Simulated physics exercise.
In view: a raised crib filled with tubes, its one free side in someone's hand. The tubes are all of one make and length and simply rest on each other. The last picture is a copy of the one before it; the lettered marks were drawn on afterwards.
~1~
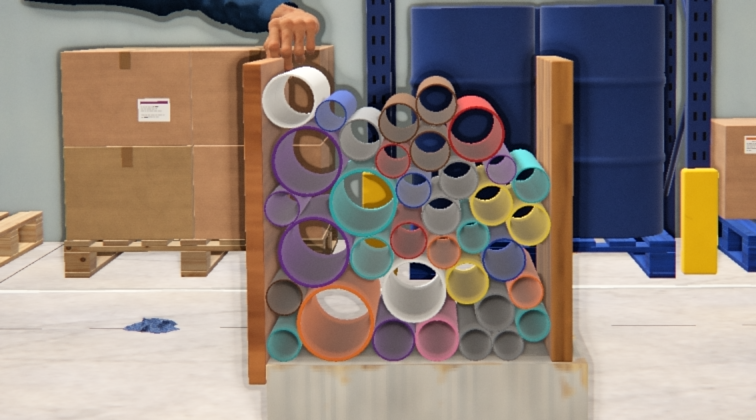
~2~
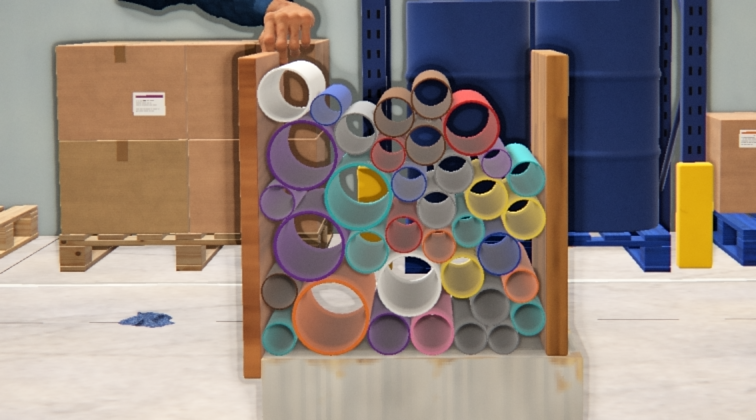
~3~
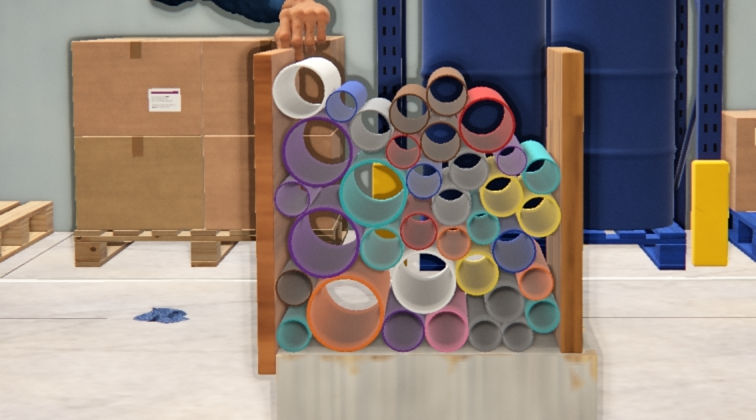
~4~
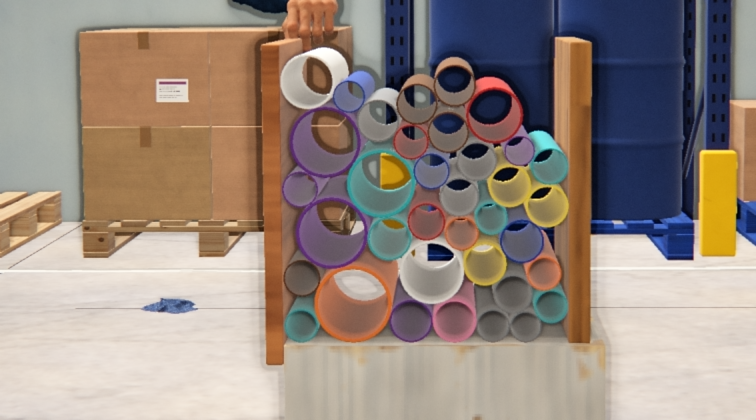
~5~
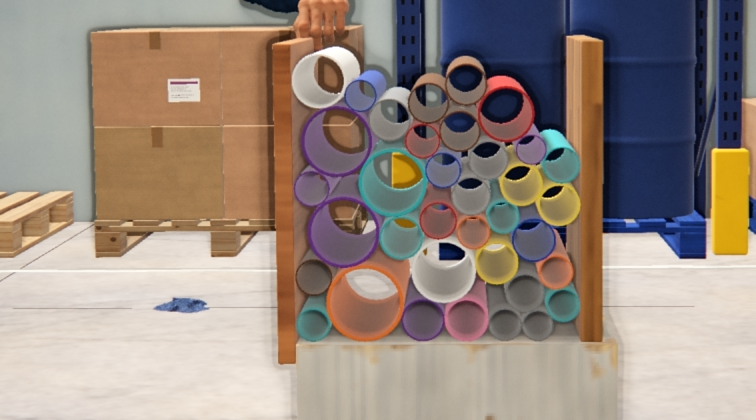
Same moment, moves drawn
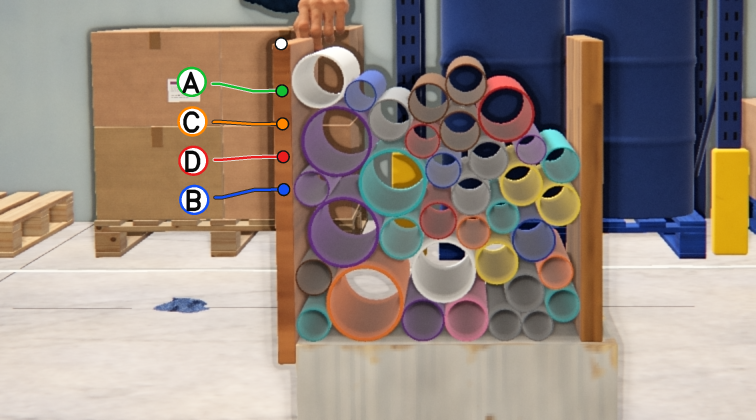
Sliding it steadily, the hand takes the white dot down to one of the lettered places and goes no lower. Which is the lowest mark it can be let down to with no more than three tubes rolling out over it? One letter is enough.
The answer is mark B.
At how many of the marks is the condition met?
Four of the four.
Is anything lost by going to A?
No.
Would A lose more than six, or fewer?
Fewer than six.
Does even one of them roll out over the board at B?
Yes.
On the marked copy, A at (282, 91); B at (284, 189); C at (283, 124); D at (284, 157); the white dot at (282, 44).
Following B. Soon after the start, top of the board (292, 109).
Later, top of the board (293, 184).
In the end, top of the board (294, 188), one out over the board.
As for the rest, A none out over the board; C none out over the board; D none out over the board.
